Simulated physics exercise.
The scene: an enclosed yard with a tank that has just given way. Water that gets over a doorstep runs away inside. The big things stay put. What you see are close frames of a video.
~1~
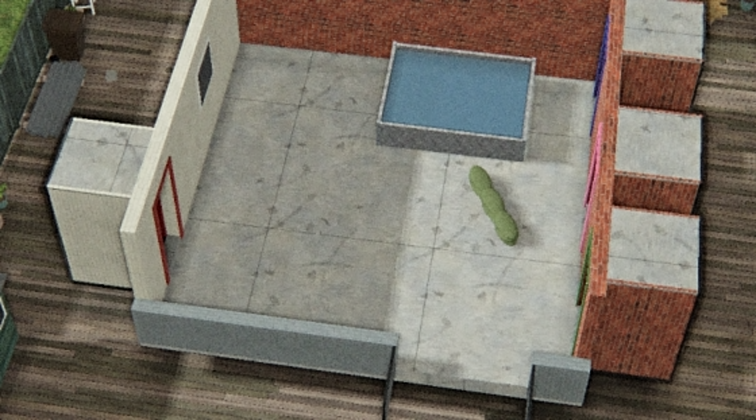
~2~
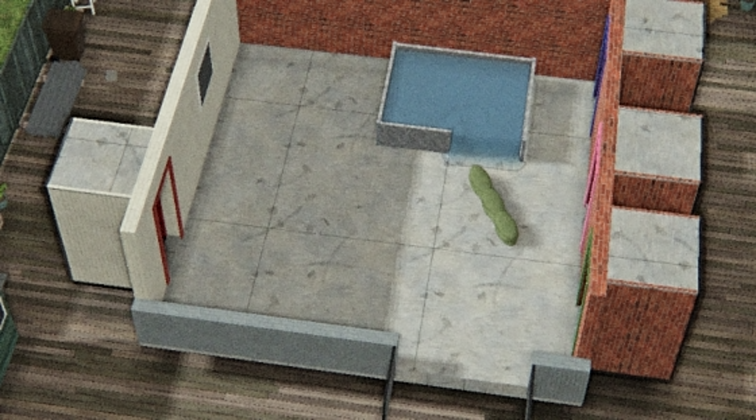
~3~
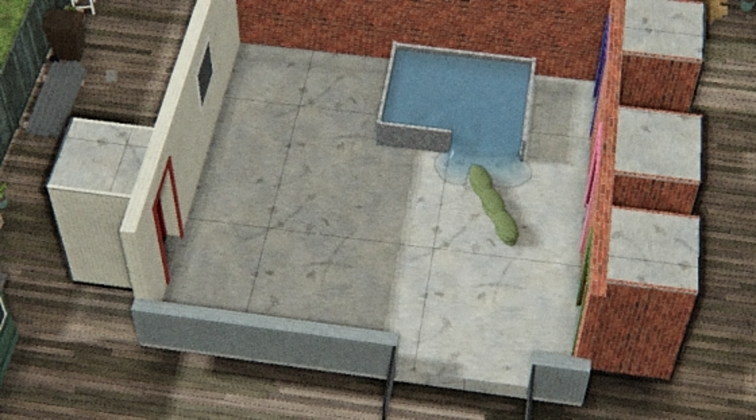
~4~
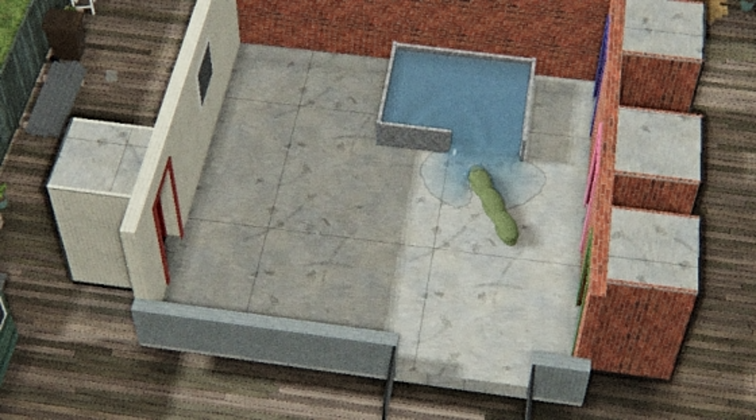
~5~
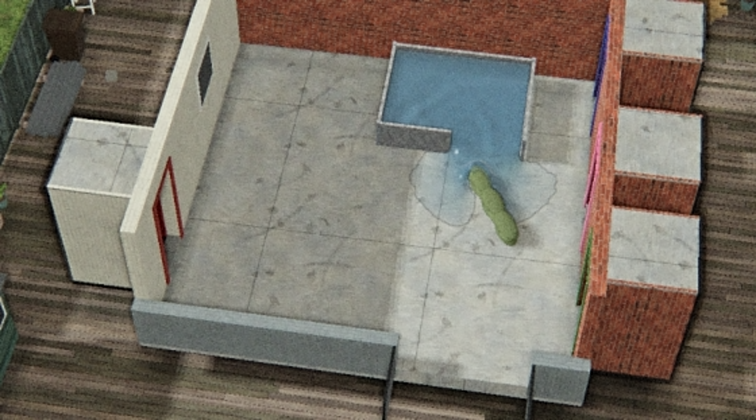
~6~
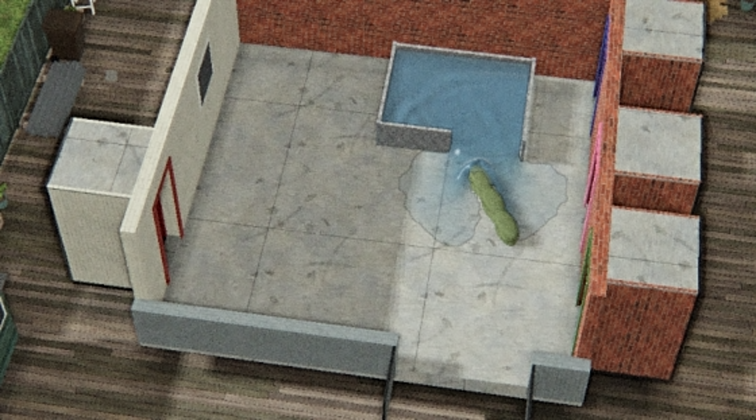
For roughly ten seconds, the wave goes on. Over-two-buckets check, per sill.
My prediction: Blue door: Within two buckets; red door: Within two buckets; green door: Exceeds two buckets; pink door: Exceeds two buckets.
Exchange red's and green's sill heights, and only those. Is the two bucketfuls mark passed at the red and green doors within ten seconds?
Outcome - red gets too much, green doesn't reach it.
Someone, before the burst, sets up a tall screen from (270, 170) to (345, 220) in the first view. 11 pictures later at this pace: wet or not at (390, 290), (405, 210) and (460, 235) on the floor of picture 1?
One after the other: Wet, under water, wet.
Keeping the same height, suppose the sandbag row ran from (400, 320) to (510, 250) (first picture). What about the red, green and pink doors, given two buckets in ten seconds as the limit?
The red door tops the limit, the green door tops the limit, and the pink door stays within the limit.
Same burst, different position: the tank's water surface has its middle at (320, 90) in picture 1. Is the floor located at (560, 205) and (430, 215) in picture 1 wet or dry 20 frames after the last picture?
Point 1: Not wet; point 2: Soaked through.
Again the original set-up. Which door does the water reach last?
That would be the red-painted one.
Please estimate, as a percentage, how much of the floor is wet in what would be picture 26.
My best guess is some 65 %.
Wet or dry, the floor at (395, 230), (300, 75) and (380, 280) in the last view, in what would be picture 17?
First swamped, then spared, then swamped.
A moment on, water covers 20 % of the floor; the blue door not reached, the red door not reached, the green door not reached, the pink door wet at the sill, nothing in.
Next, water covers 40 % of the floor; the blue door not reached, the red door not reached, the green door under two buckets in, the pink door over two buckets in.
Then, water covers 65 % of the floor; the blue door wet at the sill, nothing in, the red door not reached, the green door under two buckets in, the pink door far over two buckets in.
Later, water covers 70 % of the floor; the blue door wet at the sill, nothing in, the red door wet at the sill, nothing in, the green door over two buckets in, the pink door far over two buckets in.
In the end, water covers 75 % of the floor; the blue door under two buckets in, the red door wet at the sill, nothing in, the green door over two buckets in, the pink door far over two buckets in.
